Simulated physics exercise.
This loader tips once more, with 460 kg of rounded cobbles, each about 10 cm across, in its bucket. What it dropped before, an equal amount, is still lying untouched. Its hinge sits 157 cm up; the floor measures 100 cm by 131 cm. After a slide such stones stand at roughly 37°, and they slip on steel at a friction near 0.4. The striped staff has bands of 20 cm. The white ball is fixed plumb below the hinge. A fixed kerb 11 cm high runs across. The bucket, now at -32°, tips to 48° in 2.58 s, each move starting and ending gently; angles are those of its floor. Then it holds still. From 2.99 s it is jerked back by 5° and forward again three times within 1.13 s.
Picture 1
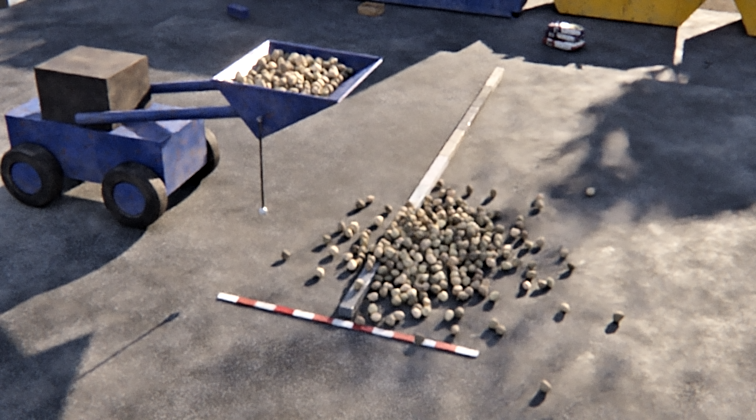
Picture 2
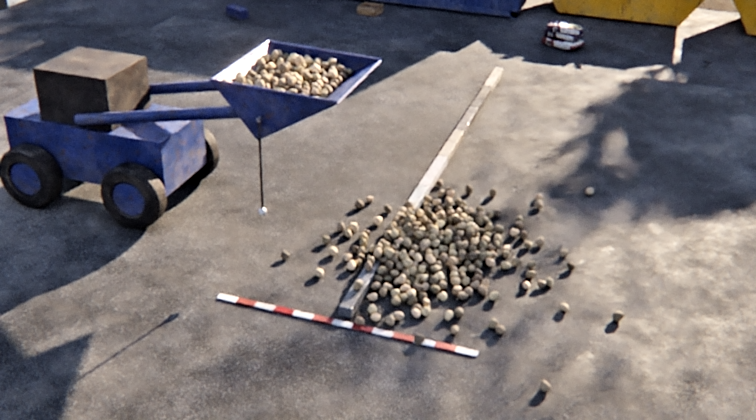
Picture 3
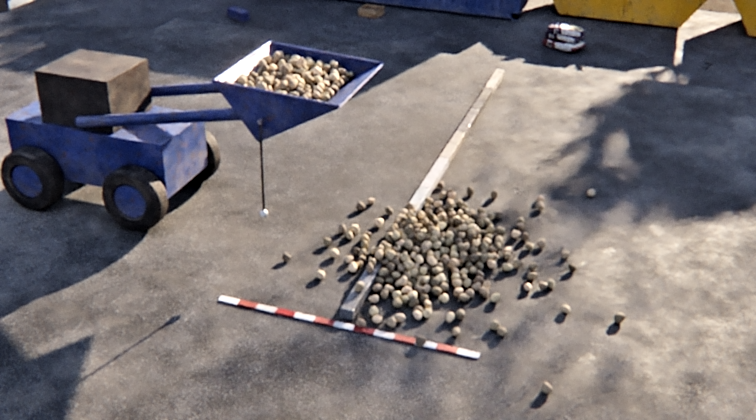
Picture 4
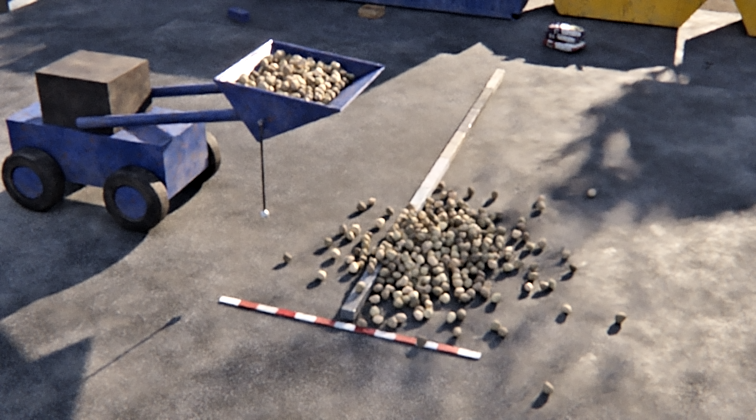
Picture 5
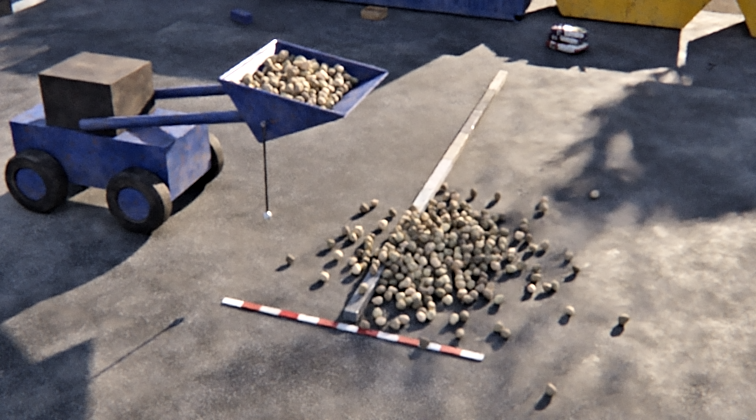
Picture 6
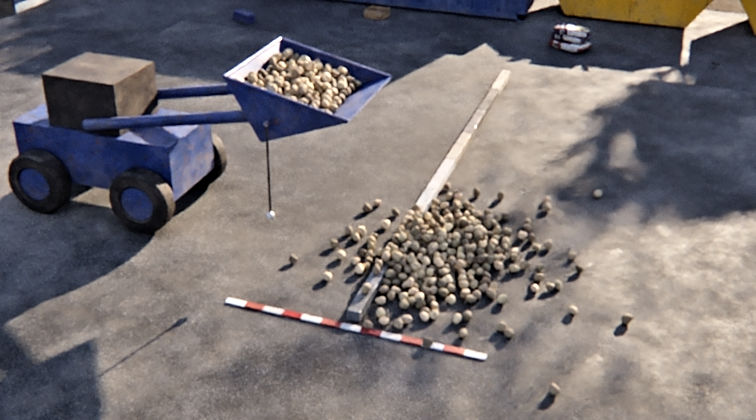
On a paved yard, a blue loader held a bucket of rounded cobbles up beside a scattered heap lying across a pale kerb, and the bucket's front edge slowly dipped a little.
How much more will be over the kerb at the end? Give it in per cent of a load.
Close to 12 parts in a hundred.
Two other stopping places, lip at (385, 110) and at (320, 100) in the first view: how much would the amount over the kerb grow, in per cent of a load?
About 75 and 5 per cent.
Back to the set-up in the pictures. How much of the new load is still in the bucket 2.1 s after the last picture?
It holds some 0 per cent.
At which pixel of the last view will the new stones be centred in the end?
Their middle is at about (374, 234).
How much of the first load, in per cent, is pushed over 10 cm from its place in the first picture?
Roughly 5 per cent of them.
Then, 1.3 s after the last picture the floor is at 36°; in per cent of one load, 81 in the bucket, 29 on this side of the kerb, 90 over the kerb; the foremost stones are at (577, 284).
Then, 2.1 s after the last picture the floor is at 48°; in per cent of one load, 0 in the bucket, 100 on this side of the kerb, 100 over the kerb; the foremost stones are at (577, 284).
Then, 4.0 s after the last picture the floor is at 48°; in per cent of one load, 0 in the bucket, 99 on this side of the kerb, 101 over the kerb; the foremost stones are at (577, 284).
Then, 6.8 s after the last picture the floor is at 48°; in per cent of one load, 0 in the bucket, 99 on this side of the kerb, 101 over the kerb; the foremost stones are at (577, 284). Net gain over the kerb, 12.
